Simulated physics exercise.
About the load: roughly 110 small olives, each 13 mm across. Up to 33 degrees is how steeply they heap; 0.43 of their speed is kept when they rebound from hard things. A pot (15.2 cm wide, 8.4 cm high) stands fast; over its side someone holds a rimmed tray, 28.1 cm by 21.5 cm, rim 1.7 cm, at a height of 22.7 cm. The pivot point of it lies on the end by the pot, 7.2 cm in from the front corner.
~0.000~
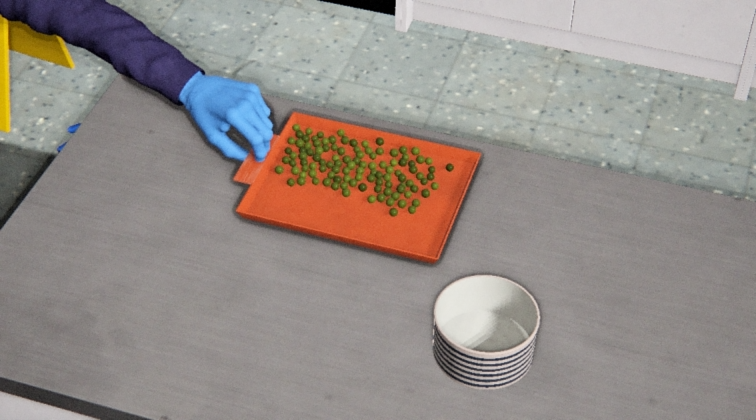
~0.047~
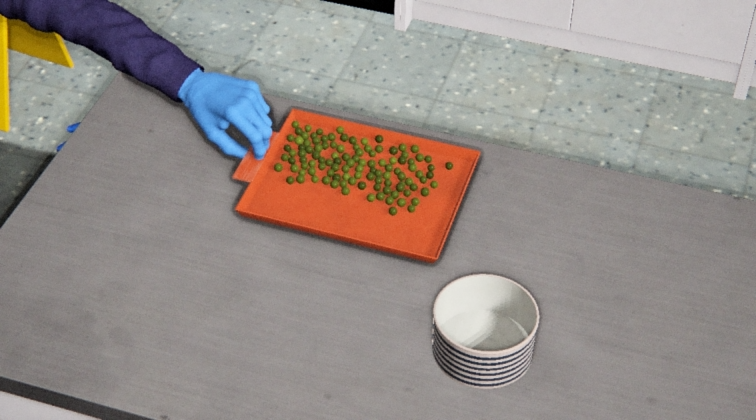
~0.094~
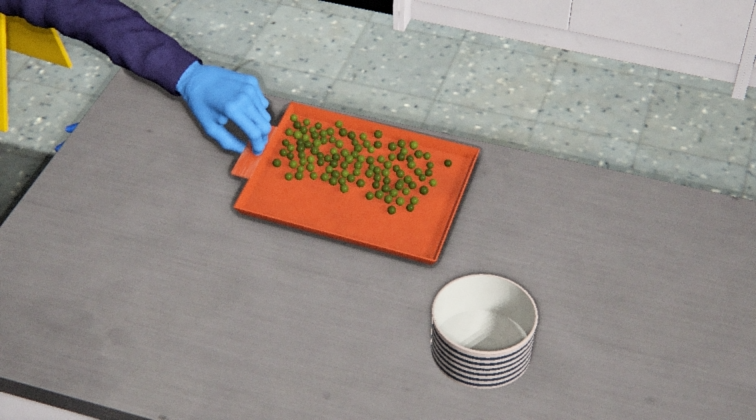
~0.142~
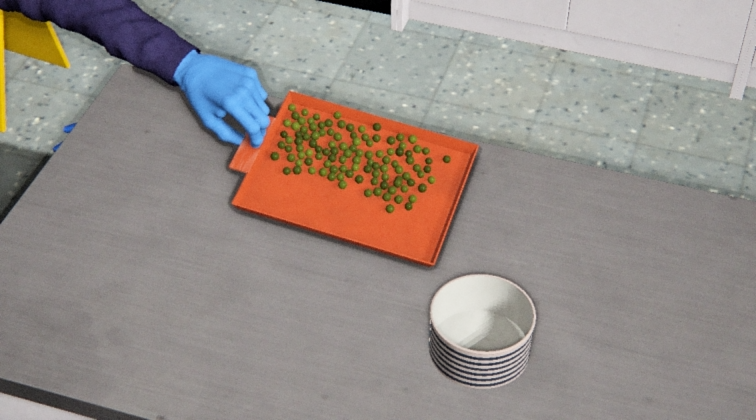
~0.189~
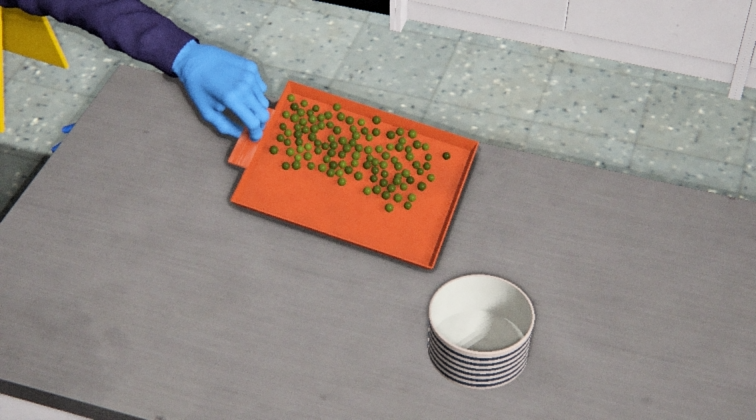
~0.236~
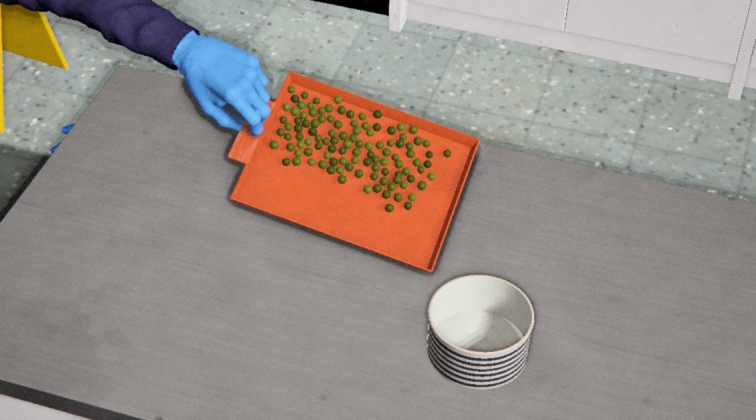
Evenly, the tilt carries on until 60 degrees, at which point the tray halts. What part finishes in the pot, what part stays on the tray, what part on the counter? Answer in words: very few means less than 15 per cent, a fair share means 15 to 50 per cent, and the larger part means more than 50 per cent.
Pot: Very few. Tray: A fair share. Counter: The larger part.
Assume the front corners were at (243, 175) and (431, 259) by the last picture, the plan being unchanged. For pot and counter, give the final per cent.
Pot 35 % / counter 20 %.
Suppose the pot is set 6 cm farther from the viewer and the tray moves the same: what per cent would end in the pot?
Share in pot: Approx. 0 %.
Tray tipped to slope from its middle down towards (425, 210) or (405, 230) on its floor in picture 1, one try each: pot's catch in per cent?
Estimate: Some 30 % and some 25 % respectively.
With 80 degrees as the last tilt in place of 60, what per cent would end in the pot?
I'd put it at close to 10 per cent.
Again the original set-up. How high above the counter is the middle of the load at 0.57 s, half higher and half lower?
Roughly 24 centimetres.
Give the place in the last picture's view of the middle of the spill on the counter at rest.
The spill is centred close to (431, 407).
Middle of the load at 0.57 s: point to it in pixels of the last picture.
Approximately (389, 229) in the last picture.
Then, at 0.43 s, tilt 40 degrees; the tray holds 100 %, the pot 0 %.
After 0.57 s, tilt 55 degrees; the tray holds 100 %, the pot 0 %.
After 0.83 s, tilt 60 degrees; the tray holds 40 %, the pot 5 %.
By 1.8 s all is still; pot 5 %, tray 30 %, counter 65 %.
